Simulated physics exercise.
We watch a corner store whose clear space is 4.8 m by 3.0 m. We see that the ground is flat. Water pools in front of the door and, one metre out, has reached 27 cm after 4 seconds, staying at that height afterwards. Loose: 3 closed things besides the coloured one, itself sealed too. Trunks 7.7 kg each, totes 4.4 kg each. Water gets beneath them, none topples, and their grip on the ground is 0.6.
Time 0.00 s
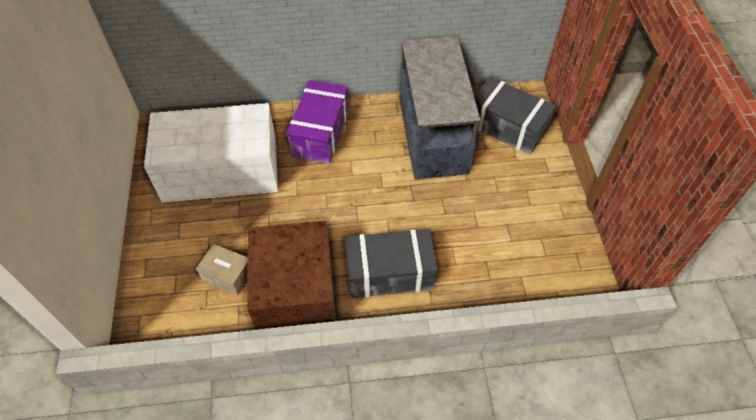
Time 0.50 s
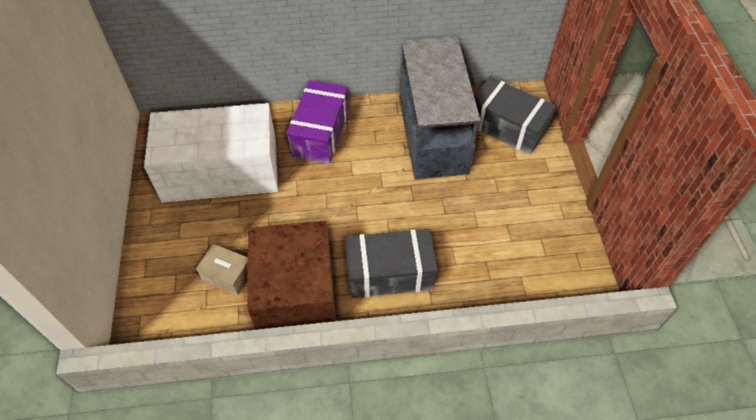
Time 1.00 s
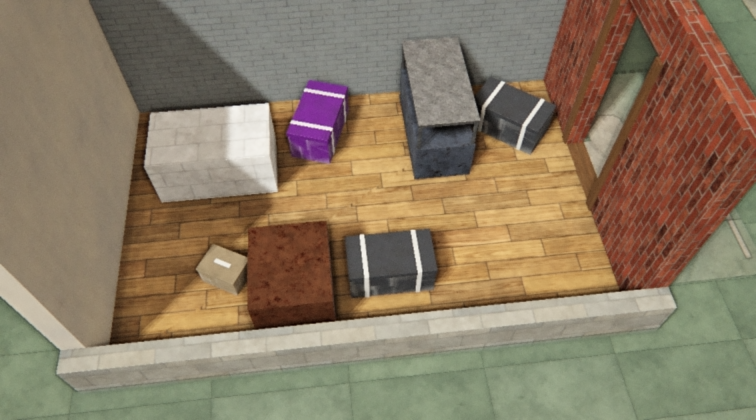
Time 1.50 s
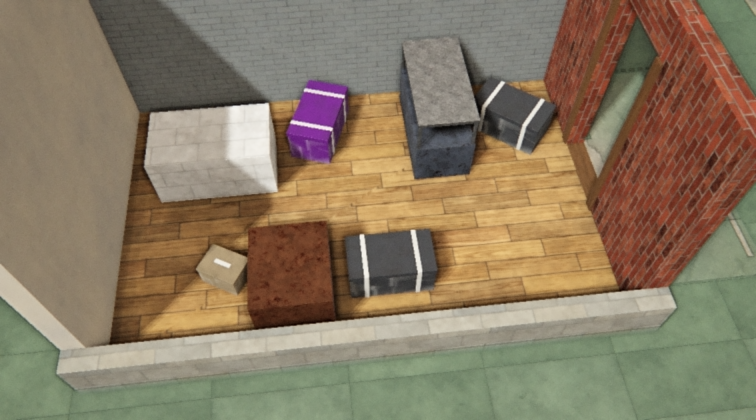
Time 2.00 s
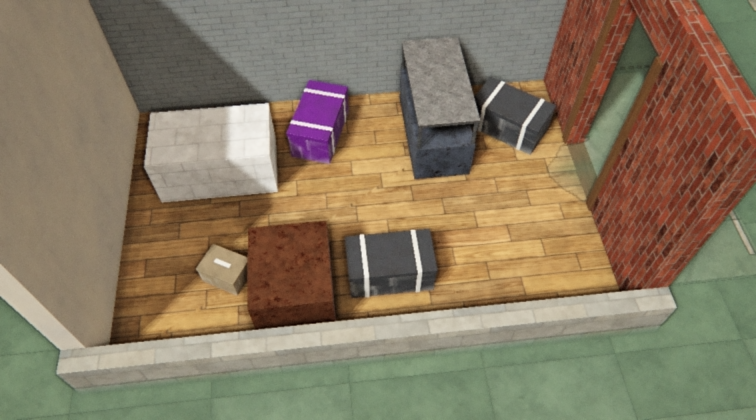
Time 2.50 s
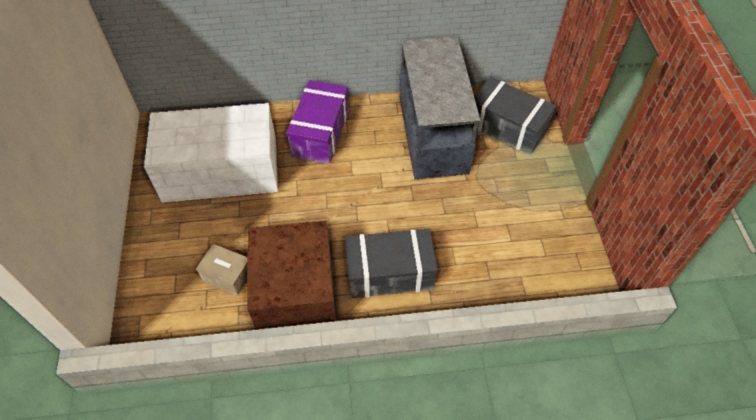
The clip shows a small walled space with a wooden floor holding a purple trunk, dark trunks, a small box and large blocks; a thin sheet of water enters through the doorway at right and spreads, while nothing else moves.
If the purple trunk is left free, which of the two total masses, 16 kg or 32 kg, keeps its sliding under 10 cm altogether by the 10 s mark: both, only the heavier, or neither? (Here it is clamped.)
Only the heavier.
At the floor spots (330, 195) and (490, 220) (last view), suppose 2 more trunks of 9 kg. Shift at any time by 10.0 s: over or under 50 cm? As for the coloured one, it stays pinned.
Below the mark, then above the mark.
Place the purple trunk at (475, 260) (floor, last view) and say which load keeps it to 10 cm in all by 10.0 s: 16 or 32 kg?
Neither is enough.
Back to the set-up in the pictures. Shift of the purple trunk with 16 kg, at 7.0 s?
Roughly 0 cm.
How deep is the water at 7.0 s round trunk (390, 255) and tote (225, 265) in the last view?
About 11 and 2 cm.
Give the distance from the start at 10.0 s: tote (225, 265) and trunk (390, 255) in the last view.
Net displacement, in order: 20 cm; 150 cm.
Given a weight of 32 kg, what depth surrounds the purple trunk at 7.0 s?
Something like 3 centimetres.
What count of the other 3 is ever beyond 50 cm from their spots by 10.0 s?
I get 1.
After 3.5 s the purple trunk would be 0 cm from its start with 16 kg and 0 cm from its start with 32 kg; 0 cm of water round it then.
After 4.5 s the purple trunk would be 0 cm from its start with 16 kg and 0 cm from its start with 32 kg; 0 cm of water round it then.
After 7.0 s the purple trunk would be 0 cm from its start with 16 kg and 0 cm from its start with 32 kg; 3 cm of water round it then.
After 10.0 s the purple trunk would be 26 cm from its start with 16 kg and 0 cm from its start with 32 kg; 8 cm of water round it then.
